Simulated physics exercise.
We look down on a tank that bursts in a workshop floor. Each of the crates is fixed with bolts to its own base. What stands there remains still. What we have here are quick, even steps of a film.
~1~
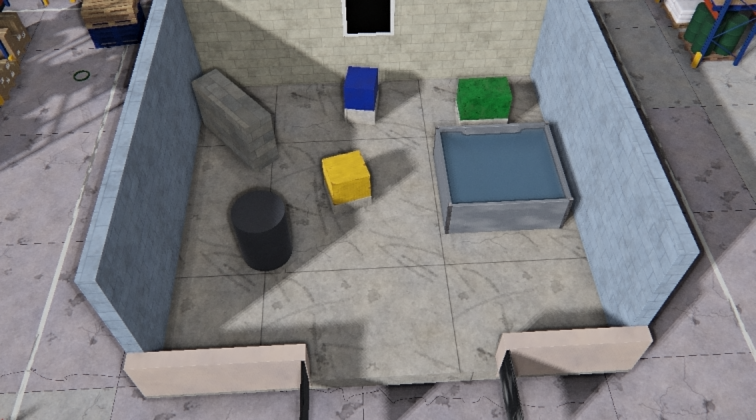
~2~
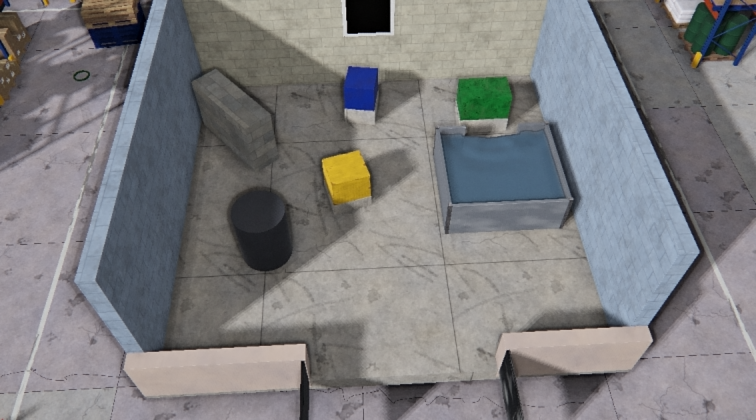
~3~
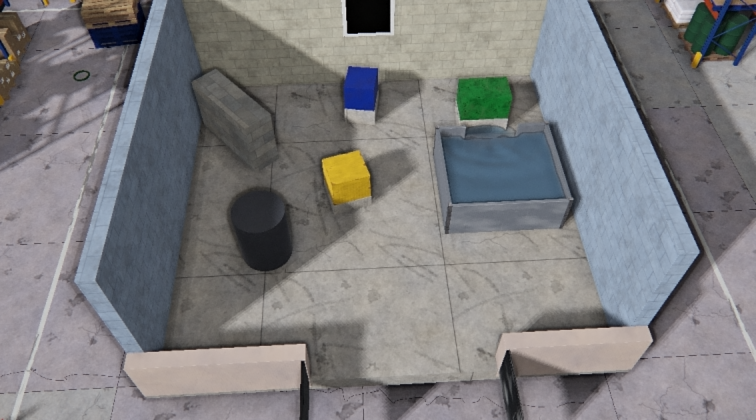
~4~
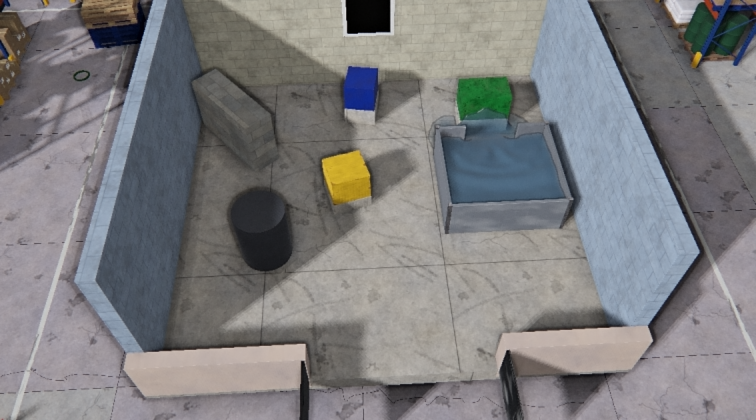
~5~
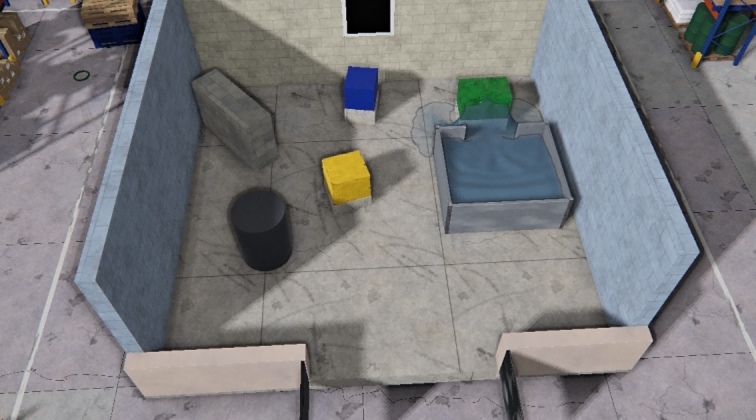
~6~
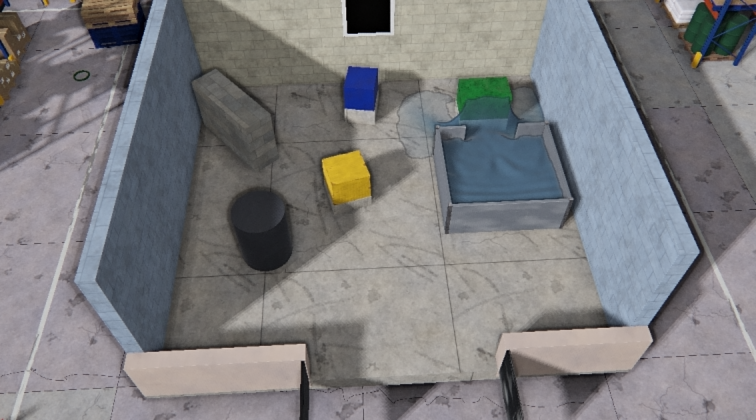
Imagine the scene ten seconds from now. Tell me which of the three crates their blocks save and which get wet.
Green crate: Touched. Yellow crate: Untouched. Blue crate: Untouched.
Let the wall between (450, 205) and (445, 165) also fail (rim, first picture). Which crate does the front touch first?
It's the yellow crate.
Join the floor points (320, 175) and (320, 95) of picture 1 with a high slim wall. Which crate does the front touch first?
It is the green-painted one.
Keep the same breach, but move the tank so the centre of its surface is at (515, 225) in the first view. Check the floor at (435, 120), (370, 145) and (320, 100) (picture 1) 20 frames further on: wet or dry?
Results in order - swamped, swamped, swamped.
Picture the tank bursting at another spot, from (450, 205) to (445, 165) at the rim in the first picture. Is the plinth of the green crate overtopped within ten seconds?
The green crate is spared.
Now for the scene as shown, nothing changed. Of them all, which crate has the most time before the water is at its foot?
That would be the yellow crate.
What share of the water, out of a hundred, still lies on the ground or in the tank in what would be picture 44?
100 %.
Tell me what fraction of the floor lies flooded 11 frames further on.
The answer is around 35 per cent.
A moment on, water covers 20 % of the floor; the green crate water round its plinth, the yellow crate not reached, the blue crate water round its plinth.
Next, water covers 35 % of the floor; the green crate water round its plinth, the yellow crate water round its plinth, the blue crate water round its plinth.
Then, water covers 50 % of the floor; the green crate water round its plinth, the yellow crate water round its plinth, the blue crate water round its plinth.
Later, water covers 70 % of the floor; the green crate water round its plinth, the yellow crate water round its plinth, the blue crate water round its plinth.
In the end, water covers 95 % of the floor; the green crate was topped, the yellow crate stayed above the water, the blue crate stayed above the water.
